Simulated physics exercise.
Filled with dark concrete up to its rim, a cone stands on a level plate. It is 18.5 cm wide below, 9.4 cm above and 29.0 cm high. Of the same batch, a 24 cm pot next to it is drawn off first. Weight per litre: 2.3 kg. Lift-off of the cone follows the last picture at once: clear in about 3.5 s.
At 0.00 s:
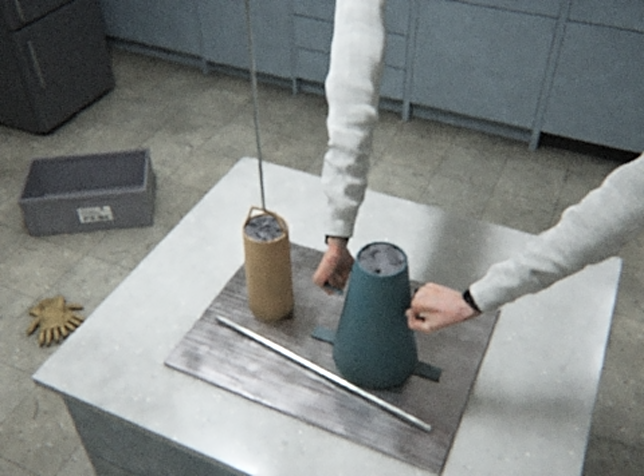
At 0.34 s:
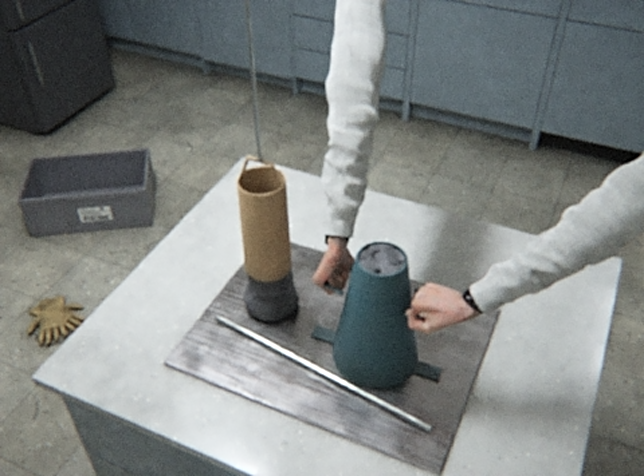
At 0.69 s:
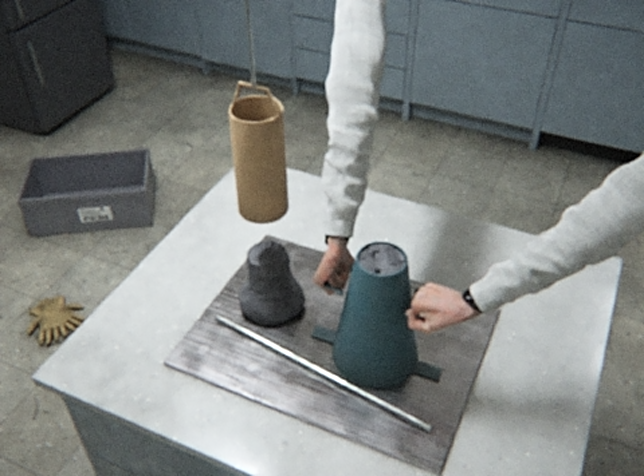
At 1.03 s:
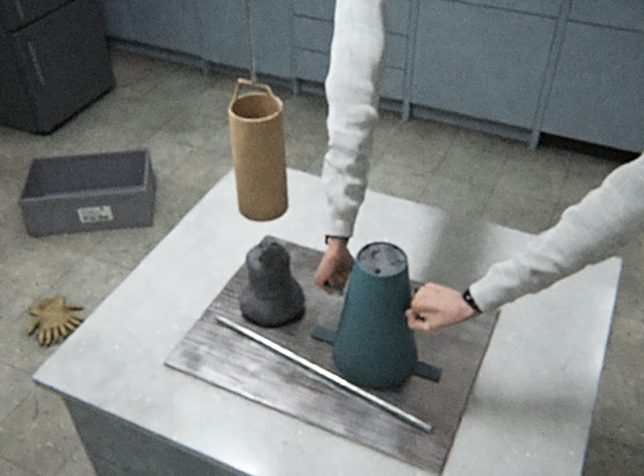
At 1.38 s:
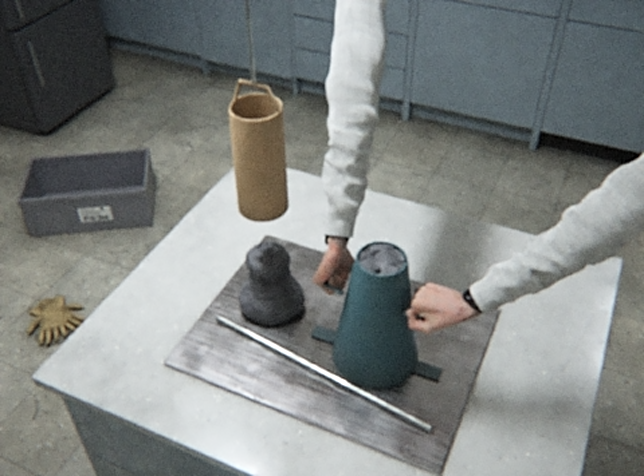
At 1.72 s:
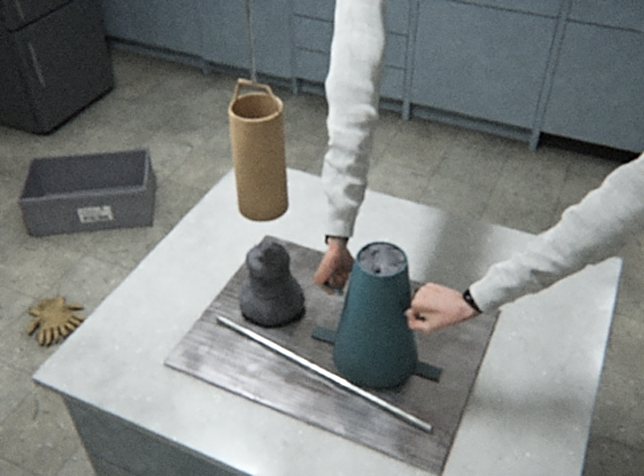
A tan tube rose off the board on a cord, leaving a dark, lumpy mound behind, then hung still above it while two hands stayed beside a filled teal cone that did not move.
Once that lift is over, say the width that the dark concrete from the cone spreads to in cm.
Roughly 23 cm.
After 2.6 s, the cone is up 6.8 cm; the dark concrete has come down 4.7 cm to 24 cm and is 21 cm wide.
After 3.5 s, the cone is up 18 cm; the dark concrete has come down 6.4 cm to 23 cm and is 22 cm wide.
After 4.3 s, the cone is up 29 cm; the dark concrete has come down 6.6 cm to 22 cm and is 22 cm wide.
After 5.4 s, the cone is clear; the dark concrete has come down 6.8 cm to 22 cm and is 23 cm wide.
After 5.9 s, at rest, the cone is clear; the dark concrete has come down 6.9 cm to 22 cm and is 23 cm wide.
